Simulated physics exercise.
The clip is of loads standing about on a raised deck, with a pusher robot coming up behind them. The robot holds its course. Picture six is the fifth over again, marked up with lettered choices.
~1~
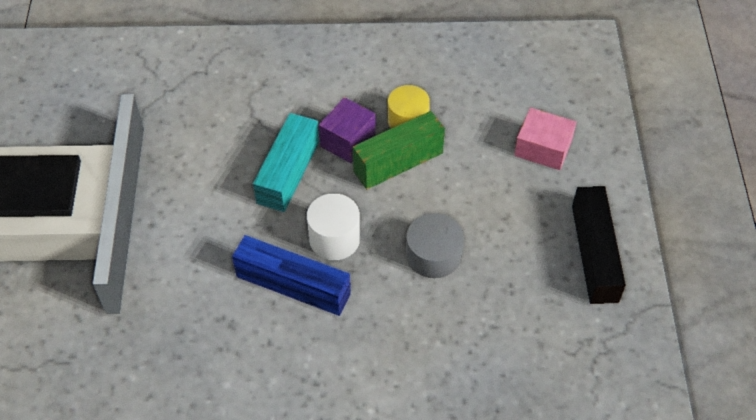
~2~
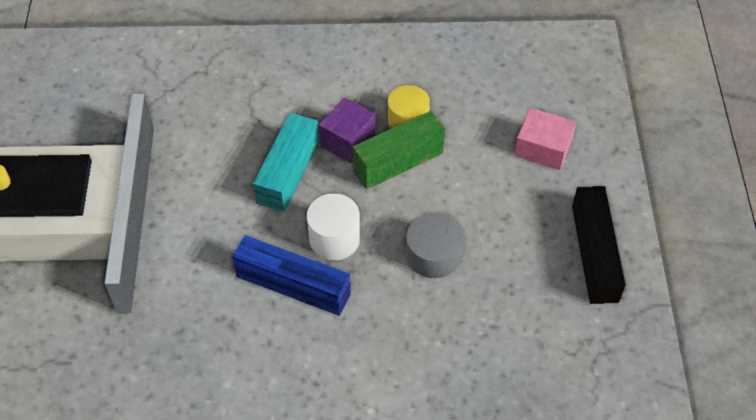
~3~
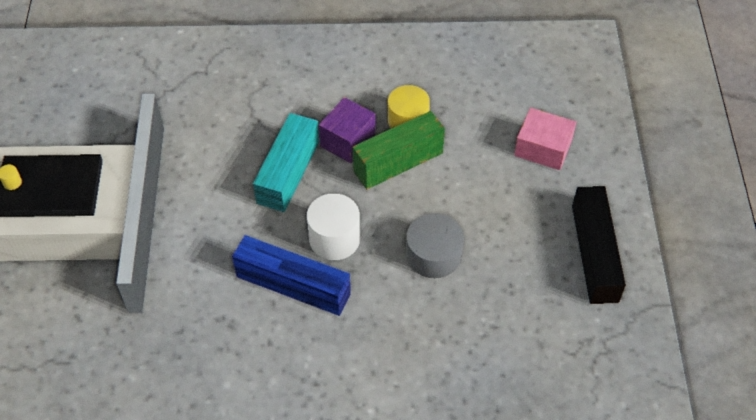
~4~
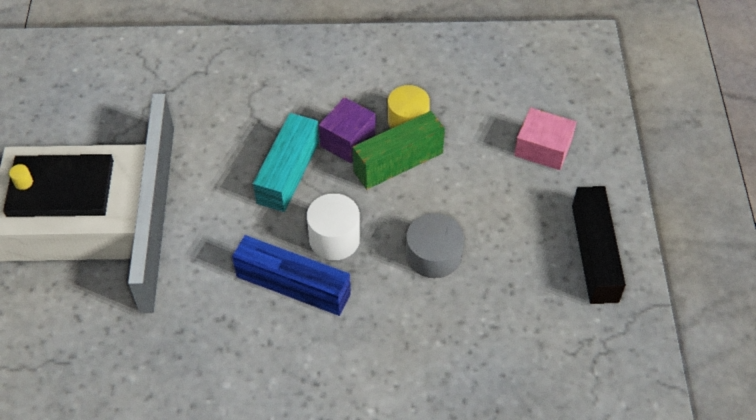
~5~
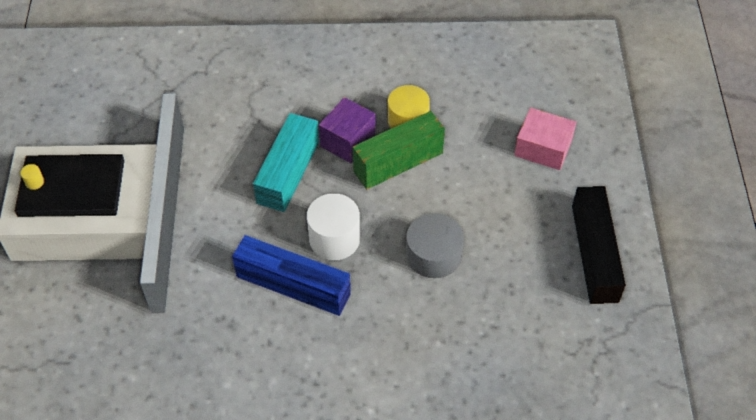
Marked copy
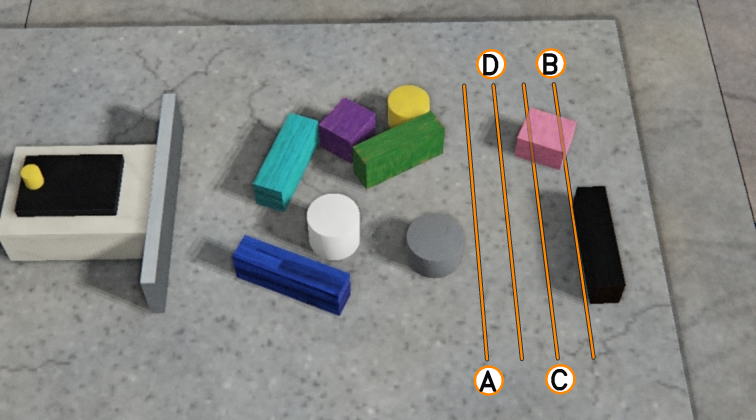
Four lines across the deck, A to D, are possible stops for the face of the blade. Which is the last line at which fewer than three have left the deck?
B is the last line within the limit.
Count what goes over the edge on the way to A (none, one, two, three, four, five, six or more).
The count is none.
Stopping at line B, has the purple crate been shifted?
By then, yes.
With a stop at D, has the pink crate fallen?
No.
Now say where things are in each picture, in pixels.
Grey canister (434, 246); pink crate (545, 139); black stick (598, 244), in the first picture.
Robot (45, 184); green bar (399, 150), in the second picture.
Robot (55, 184); turquoise stick (287, 162), in the third picture.
Robot (67, 184); yellow canister (409, 110), in the fourth picture.
Robot (78, 184); grey canister (434, 246); pink crate (545, 139); black stick (598, 244), in the fifth picture.
On the marked copy, A at (475, 211); B at (572, 209); C at (539, 210); D at (506, 210).
With B. Early on, robot (229, 181); yellow canister (417, 107); blue stick (370, 287).
Further on, robot (378, 179); pink crate (562, 141); yellow canister (447, 88).
At the end, robot (494, 177); black stick over the edge; pink crate over the edge; two fallen.
As for the rest, A is within the limit but short; C is within the limit but short; D is within the limit but short.
